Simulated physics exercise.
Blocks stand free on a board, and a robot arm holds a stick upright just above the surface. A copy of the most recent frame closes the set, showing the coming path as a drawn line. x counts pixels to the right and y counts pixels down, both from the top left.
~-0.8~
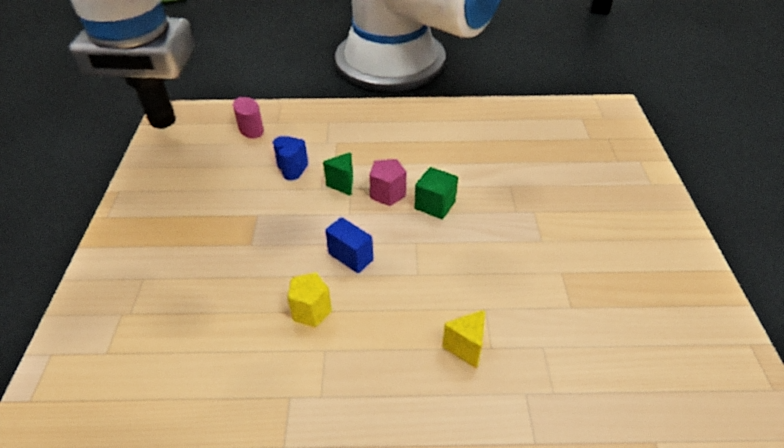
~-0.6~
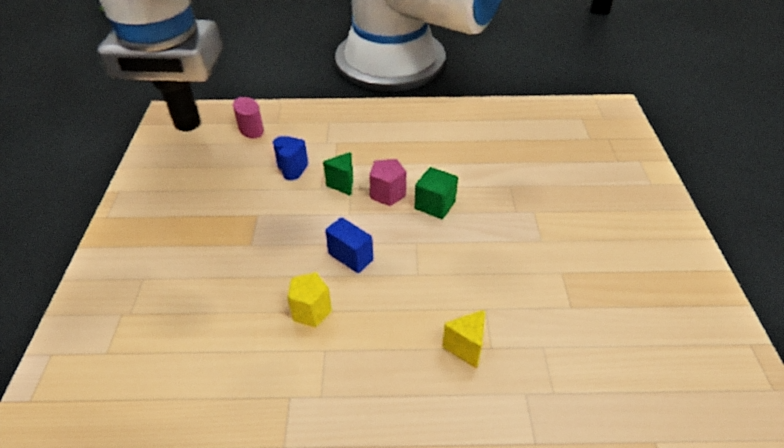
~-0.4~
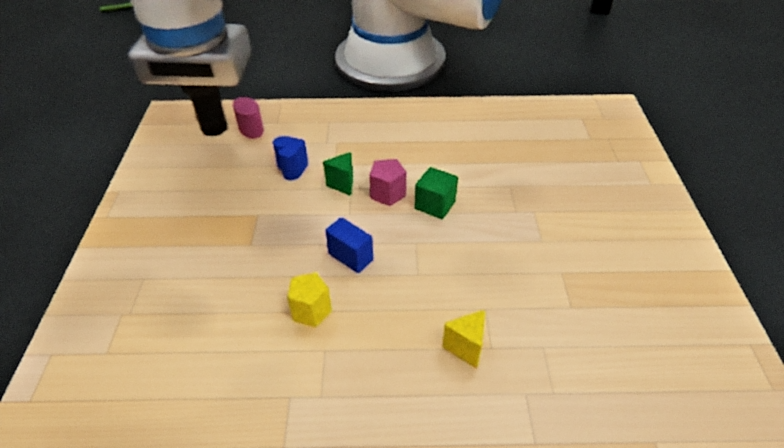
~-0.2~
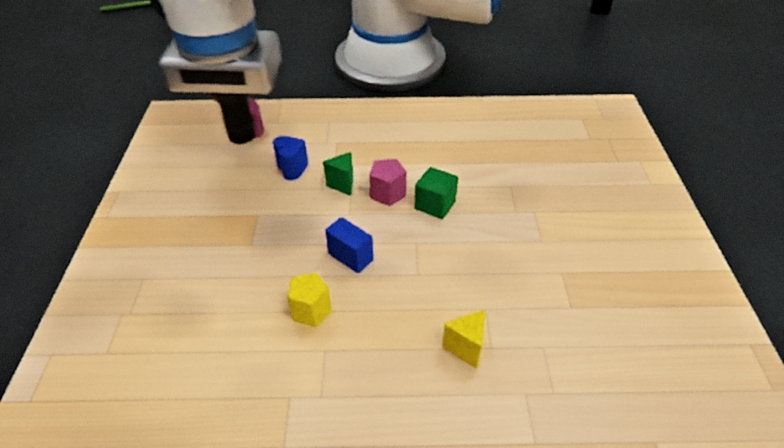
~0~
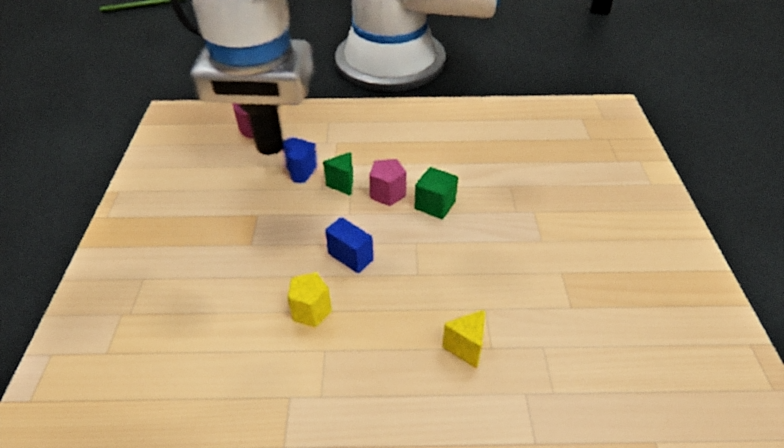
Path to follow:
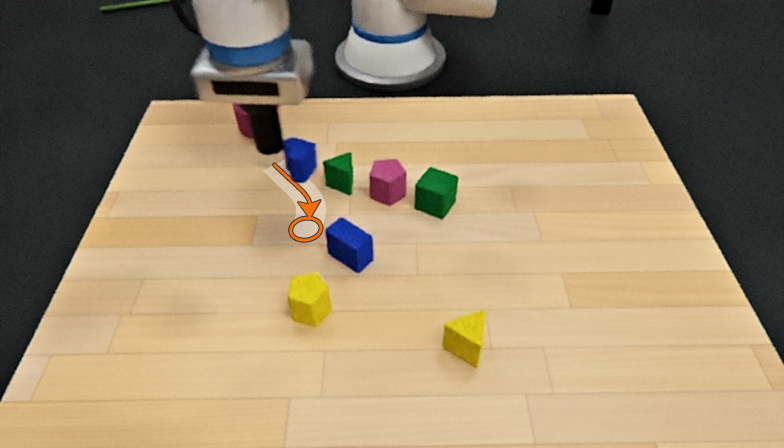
On a pale wooden board against a dark floor, seen from above at an angle by a still camera, a robot arm holds a black stick upright. Magenta, blue and green blocks sit toward the back, a blue oblong near the middle and two yellow blocks closer. The stick glides rightward and slightly nearer, passing before the magenta cylinder and nudging the blue heart-shaped block slightly right.
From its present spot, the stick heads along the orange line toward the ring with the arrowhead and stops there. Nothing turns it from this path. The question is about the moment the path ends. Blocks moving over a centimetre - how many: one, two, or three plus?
The result: One block.
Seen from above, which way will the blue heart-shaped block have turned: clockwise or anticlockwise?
Rotation: Counter-clockwise.
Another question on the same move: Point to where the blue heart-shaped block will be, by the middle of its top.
The middle of its upper face will lie at (316, 153).
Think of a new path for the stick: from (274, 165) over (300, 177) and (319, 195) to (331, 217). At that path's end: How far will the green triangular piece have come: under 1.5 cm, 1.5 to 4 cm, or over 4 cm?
Middling, 1.5 to 4 cm.
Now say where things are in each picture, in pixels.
Stick tip (163, 122); block tops, blue heart-shaped block (288, 145); green triangular piece (341, 161); blue oblong (349, 232), in the first frame.
Stick (188, 125); blocks unchanged, in the second frame.
Stick (215, 129); blocks unchanged, in the third frame.
Stick (242, 137); blocks unchanged, in the fourth frame.
Stick (271, 148); blue heart-shaped block (298, 147); green triangular piece (341, 161); blue oblong (349, 232), in the fifth frame.
Path on the board, from (274, 165) by way of (293, 182) and (310, 203) to (306, 229).
The first path, step by step. One third of the way, stick (290, 165); blue heart-shaped block (313, 150).
Two thirds of the way, stick (307, 186); blue heart-shaped block (316, 153), turned 25° anticlockwise; green triangular piece (344, 162).
At the end, stick (303, 212); blue heart-shaped block (316, 153), turned 25° anticlockwise; green triangular piece (344, 162); blue oblong in place.
